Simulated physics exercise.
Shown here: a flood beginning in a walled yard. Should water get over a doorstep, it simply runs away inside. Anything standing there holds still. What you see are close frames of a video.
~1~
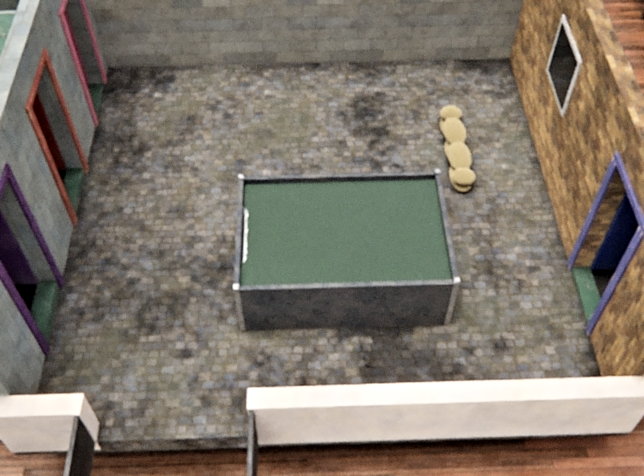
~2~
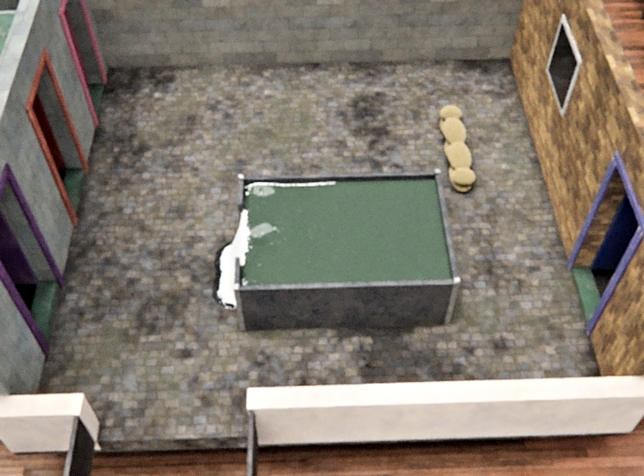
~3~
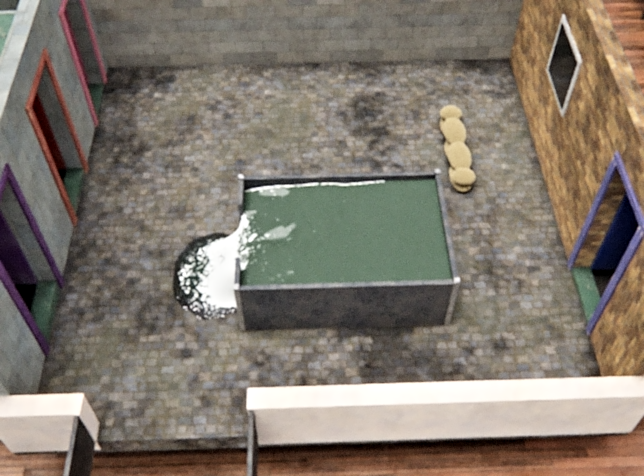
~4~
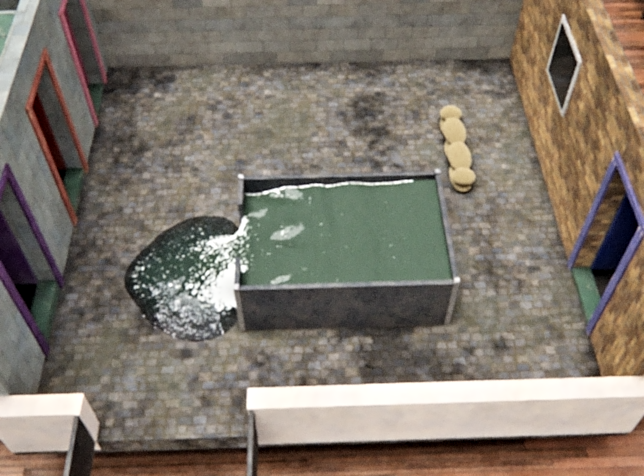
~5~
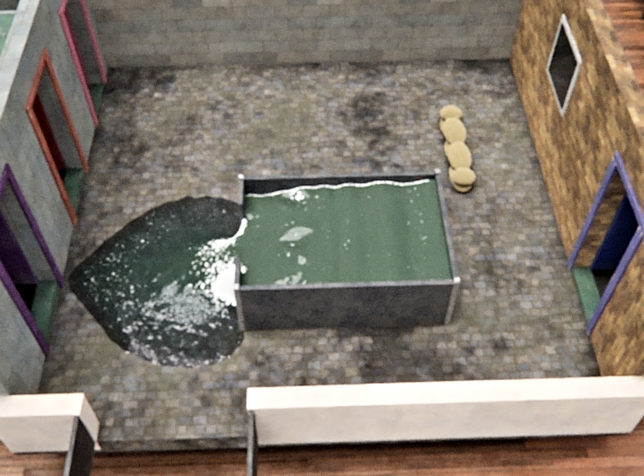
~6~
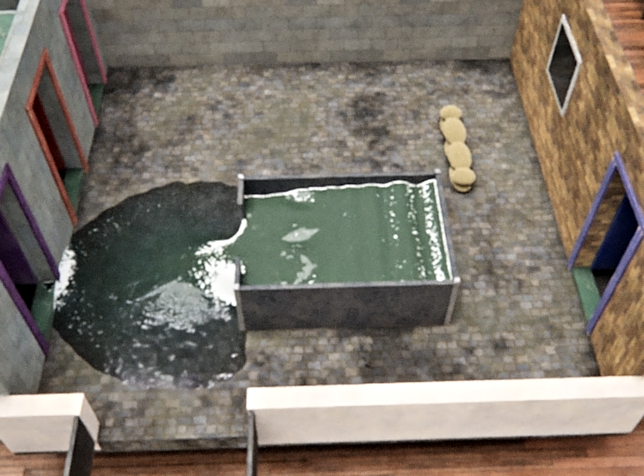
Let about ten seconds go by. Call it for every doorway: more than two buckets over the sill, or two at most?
My call: The pink door more than two; the blue door two at most; the red door more than two; the purple door more than two.
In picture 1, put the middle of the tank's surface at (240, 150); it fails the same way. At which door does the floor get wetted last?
The door marked blue.
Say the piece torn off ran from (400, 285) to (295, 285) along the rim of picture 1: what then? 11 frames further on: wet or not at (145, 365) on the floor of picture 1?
Answer: Wet.
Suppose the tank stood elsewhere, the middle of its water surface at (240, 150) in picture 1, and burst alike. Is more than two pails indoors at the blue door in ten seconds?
Blue door: Undershoots.
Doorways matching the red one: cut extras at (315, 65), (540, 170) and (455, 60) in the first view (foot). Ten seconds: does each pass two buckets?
Door by door: Ends up below, ends up below, ends up below.
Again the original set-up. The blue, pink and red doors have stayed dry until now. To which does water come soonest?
Call: The one in red.
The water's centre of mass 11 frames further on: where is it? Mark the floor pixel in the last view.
(255, 269).
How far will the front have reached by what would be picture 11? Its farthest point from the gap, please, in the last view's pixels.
I'd point to (95, 133).
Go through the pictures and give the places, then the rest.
The water tank at (343, 231) is whole and still, in the first frame.
Water pours out at (245, 257) and has run to (228, 302), in the second frame.
Water pours out at (245, 259) and has run to (179, 284), in the third frame.
Water pours out at (245, 260) and has run to (131, 278), in the fourth frame.
The front is at (76, 284), out from the gap at (245, 260), in the fifth frame.
The front is at (55, 319), out from the gap at (245, 260), in the sixth frame.
A moment on, water covers 25 % of the floor; the pink door not reached, the blue door not reached, the red door under two buckets in, the purple door over two buckets in.
Next, water covers 25 % of the floor; the pink door wet at the sill, nothing in, the blue door not reached, the red door over two buckets in, the purple door far over two buckets in.
Then, water covers 40 % of the floor; the pink door under two buckets in, the blue door not reached, the red door far over two buckets in, the purple door far over two buckets in.
Later, water covers 75 % of the floor; the pink door over two buckets in, the blue door wet at the sill, nothing in, the red door far over two buckets in, the purple door far over two buckets in.
In the end, water covers 95 % of the floor; the pink door far over two buckets in, the blue door wet at the sill, nothing in, the red door far over two buckets in, the purple door far over two buckets in.
